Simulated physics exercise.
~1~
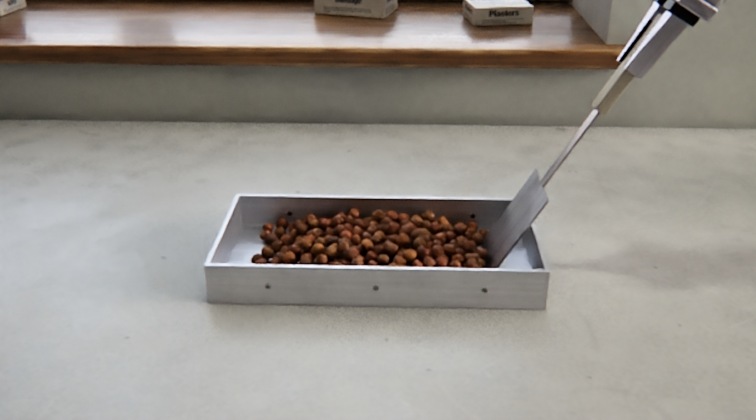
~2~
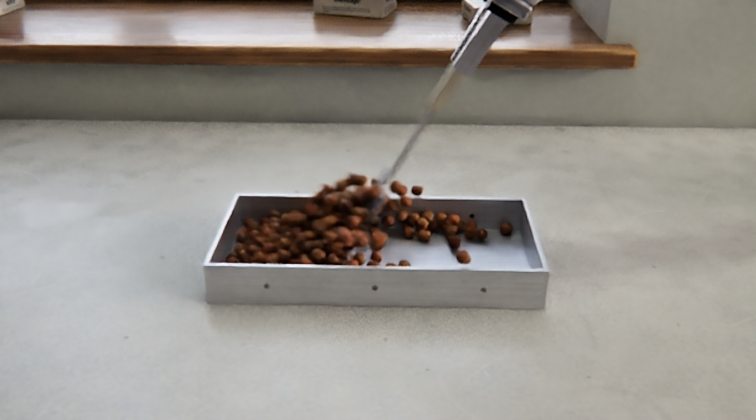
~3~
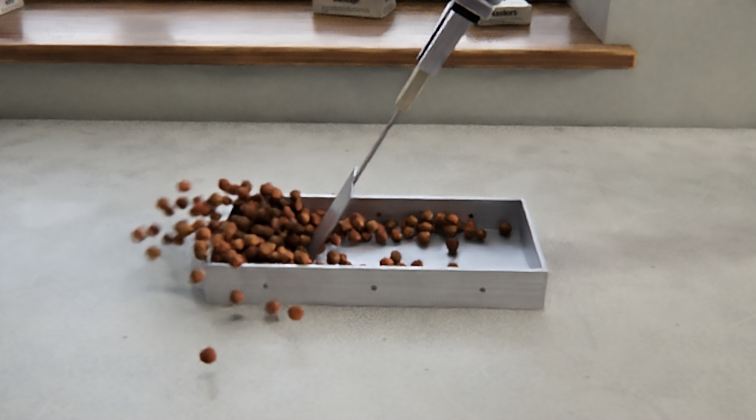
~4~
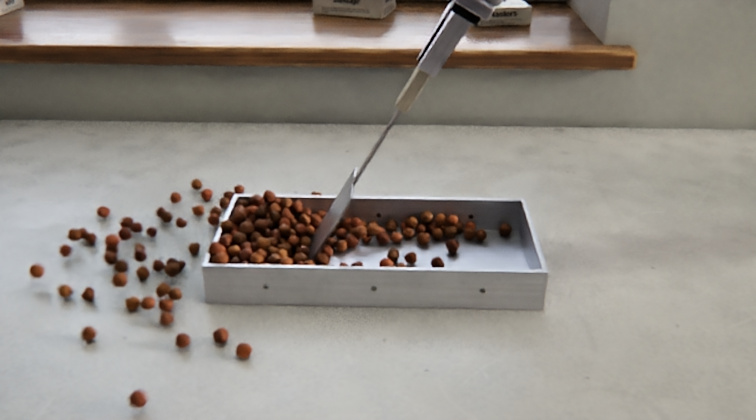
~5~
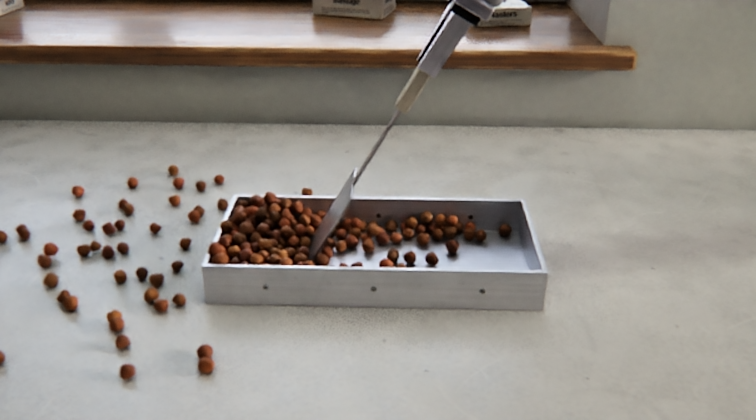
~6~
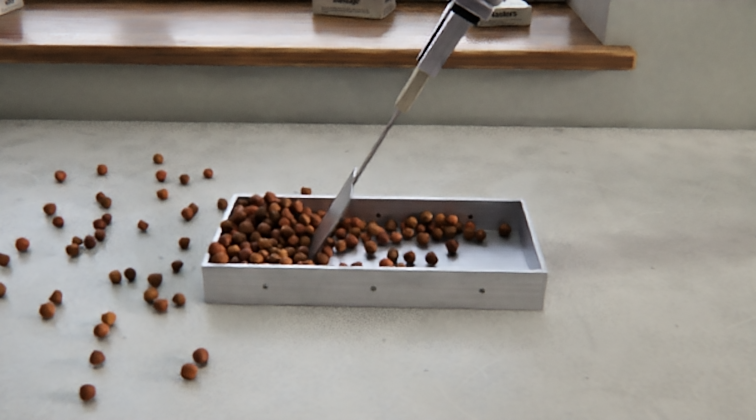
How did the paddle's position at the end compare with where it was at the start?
The paddle started at the right end of the tin and finished farther left, with its blade resting among the hazelnuts just left of the tin's middle.
A paddle held by a robot arm swept left through a shallow tin of hazelnuts and stopped left of the middle, sending some over the left end. They scattered across the table, while most stayed in the tin, heaped toward the left.
